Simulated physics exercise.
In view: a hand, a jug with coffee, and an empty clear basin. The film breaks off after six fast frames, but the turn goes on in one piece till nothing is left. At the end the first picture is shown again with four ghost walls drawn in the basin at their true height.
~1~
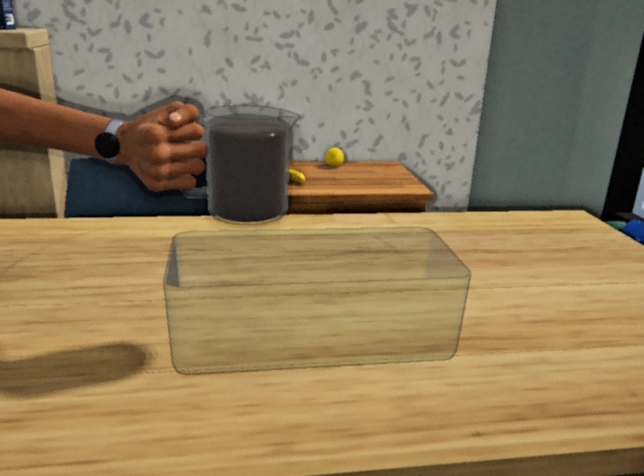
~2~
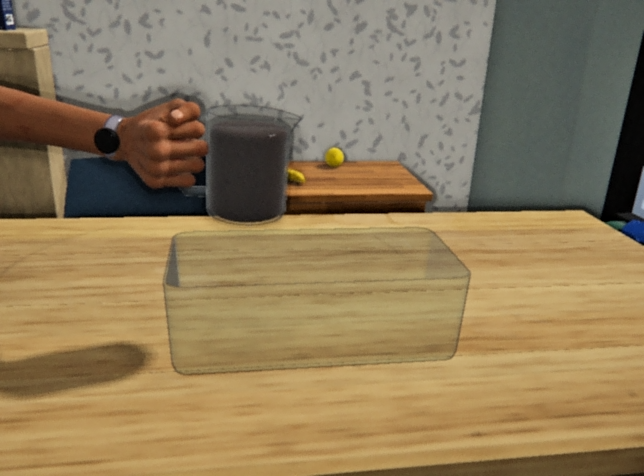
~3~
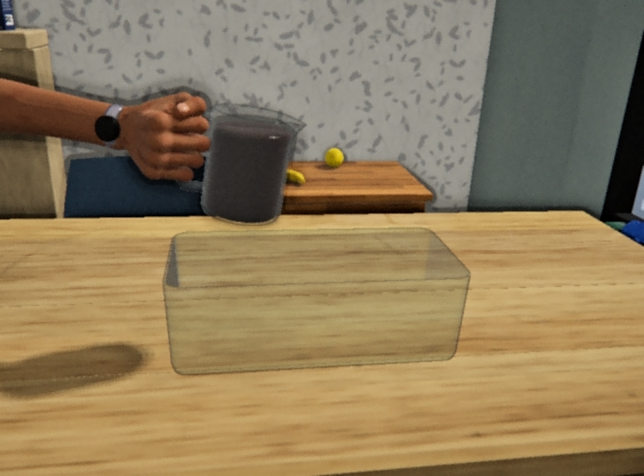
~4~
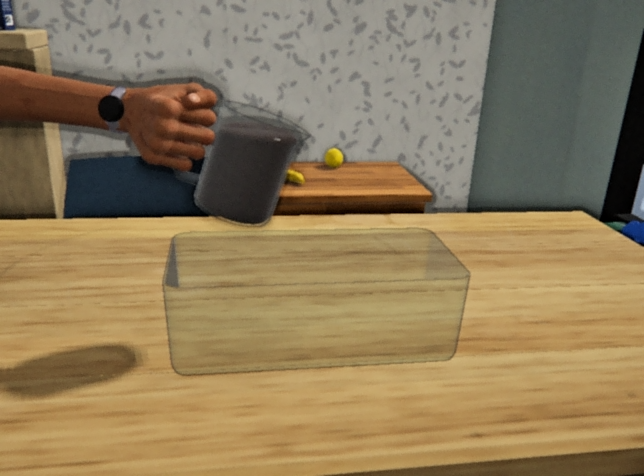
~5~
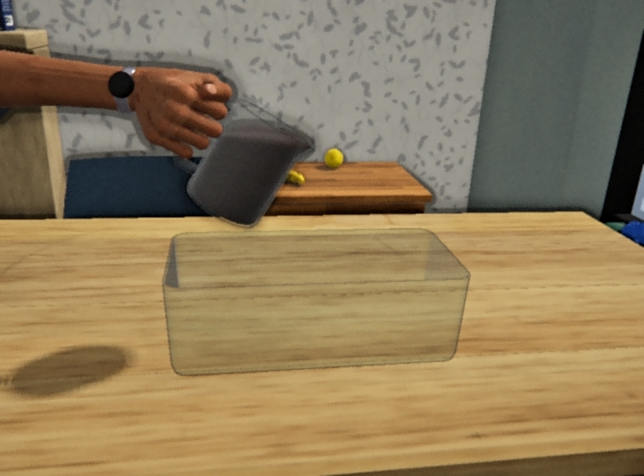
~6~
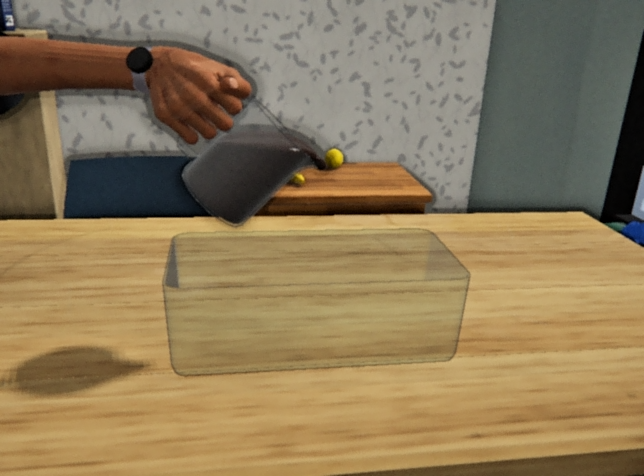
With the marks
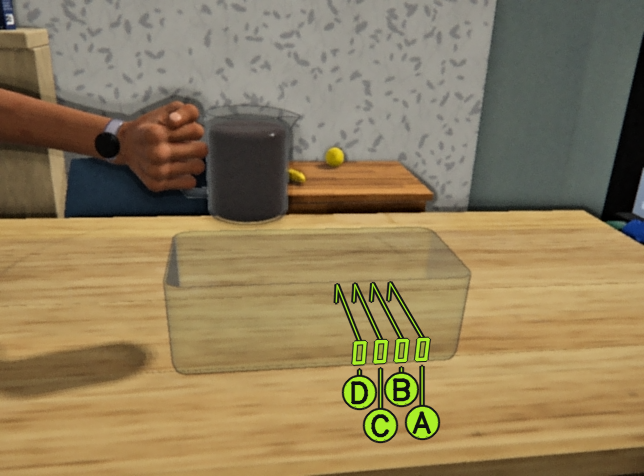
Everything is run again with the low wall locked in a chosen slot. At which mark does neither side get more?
D beats the others.
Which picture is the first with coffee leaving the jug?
In picture 6.
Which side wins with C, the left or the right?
The left side.
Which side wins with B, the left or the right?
The left side.
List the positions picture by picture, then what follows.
In the first frame, upright, lip at (299, 115); basin from (172, 370) to (455, 354); nothing has left yet.
In the second frame, tipped about 2°, lip at (300, 118); nothing has left yet.
In the third frame, tipped about 8°, lip at (305, 124); nothing has left yet.
In the fourth frame, tipped about 18°, lip at (310, 134); nothing has left yet.
In the fifth frame, tipped about 30°, lip at (314, 149); nothing has left yet.
In the sixth frame, tipped about 45°, lip at (316, 165); coffee is over the lip, down to (320, 166).
On the marked copy, A at (422, 366); B at (401, 367); C at (380, 369); D at (359, 370).
With A, about 85 % ends left of the wall and 13 % right of it.
With B, about 84 % ends left of the wall and 12 % right of it; 4 % is lost outside.
With C, about 87 % ends left of the wall and 10 % right of it.
With D, about 47 % ends left of the wall and 52 % right of it.
